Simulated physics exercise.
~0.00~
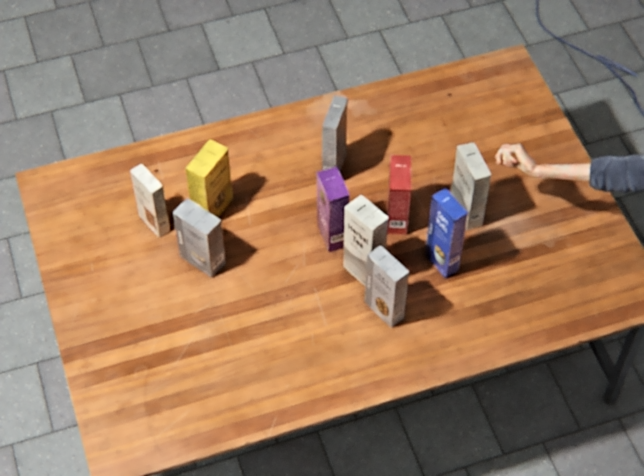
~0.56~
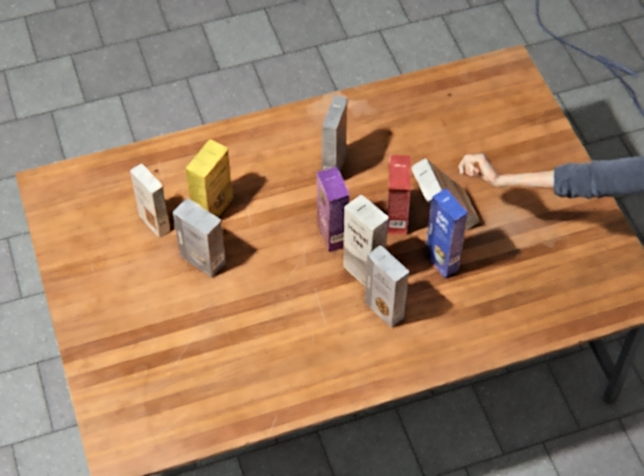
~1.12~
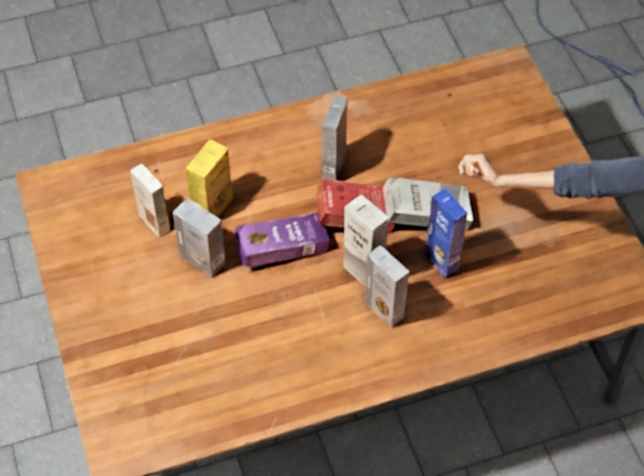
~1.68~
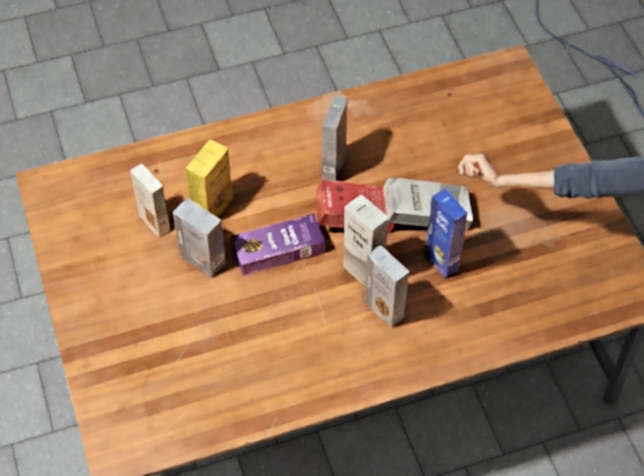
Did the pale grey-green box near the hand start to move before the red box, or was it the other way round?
The pale grey-green box started to move first, leaning over to the left while the red box was still upright.
